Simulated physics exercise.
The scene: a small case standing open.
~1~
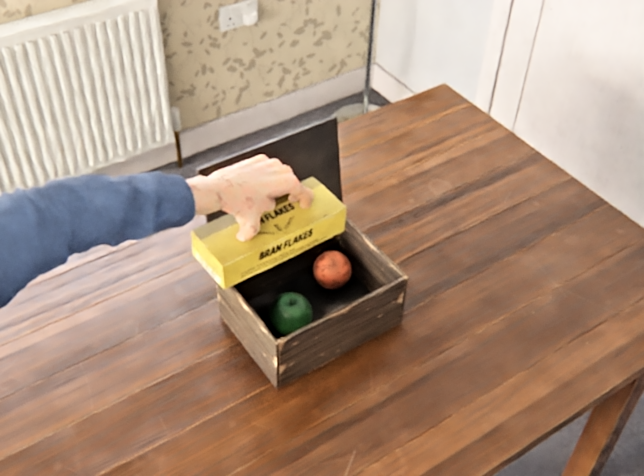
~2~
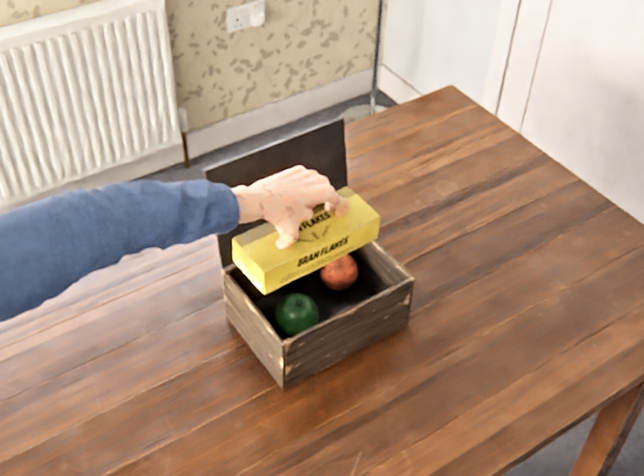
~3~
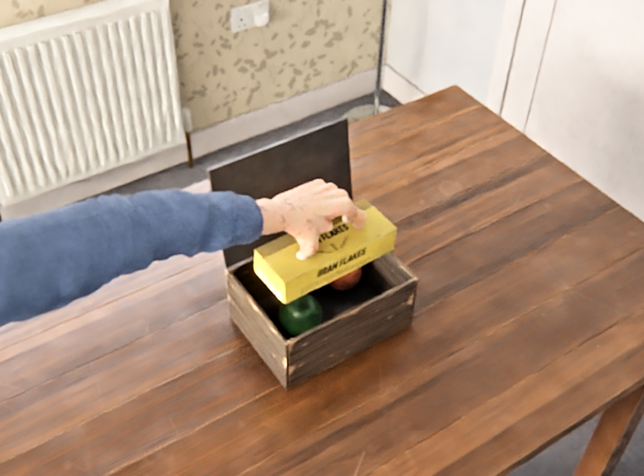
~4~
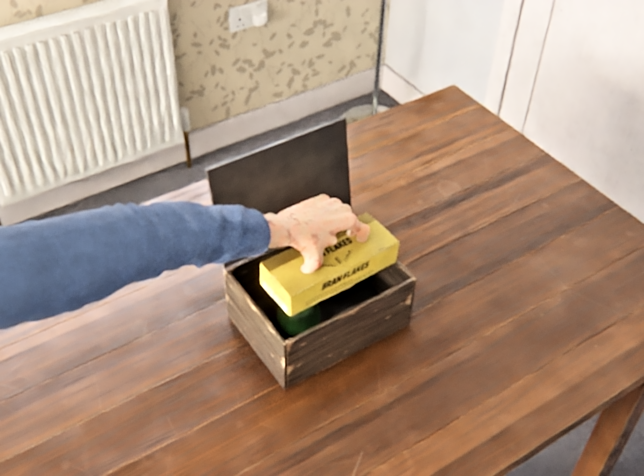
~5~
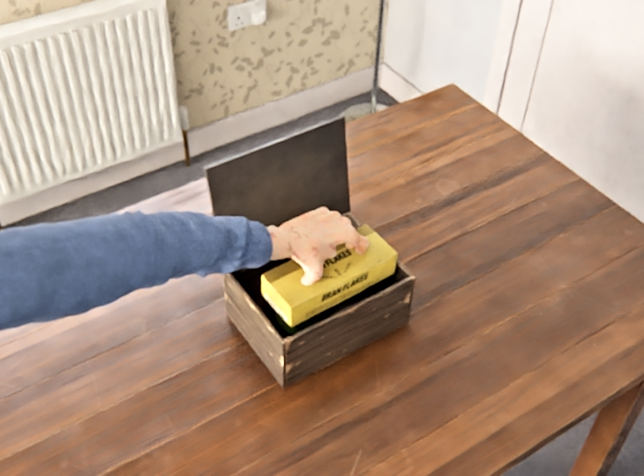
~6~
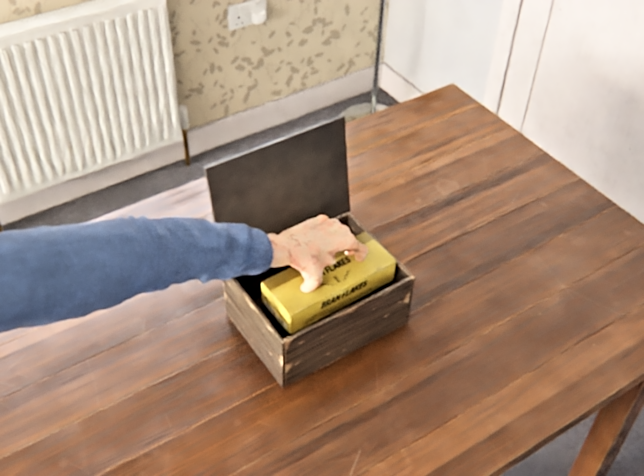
In the video, a hand in a blue sleeve holds a yellow packet above an open wooden case containing a green apple and a reddish round item, moves it right, then lowers it into the case, covering both.
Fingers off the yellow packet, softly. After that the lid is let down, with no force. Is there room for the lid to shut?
As it turns out, it sits on the rim.
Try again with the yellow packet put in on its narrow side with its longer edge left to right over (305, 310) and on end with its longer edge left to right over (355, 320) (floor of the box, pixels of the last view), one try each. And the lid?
First, it stays ajar; second, it stays ajar.
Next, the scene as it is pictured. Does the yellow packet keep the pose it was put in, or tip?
The yellow packet ends up tilted.
Then, 0.40 s on from there, yellow packet on its side near (336, 321); green apple shifted a little.
Then, 1.30 s on from there, lid 80° above the rim; yellow packet on its side near (337, 323); green apple shifted about its own width; orange ball shifted a little.
Then, 1.70 s on from there, lid 46° above the rim; yellow packet on its side near (337, 323); green apple shifted about its own width; orange ball shifted a little.
Then, 2.00 s on from there, lid 4° above the rim; yellow packet on its side near (337, 323); green apple shifted about its own width; orange ball shifted a little.
In the end, lid shut; toppled in the box, yellow packet; moved from the start, green apple; orange ball unmoved. At the end, from the last picture's camera, yellow packet near (337, 323).
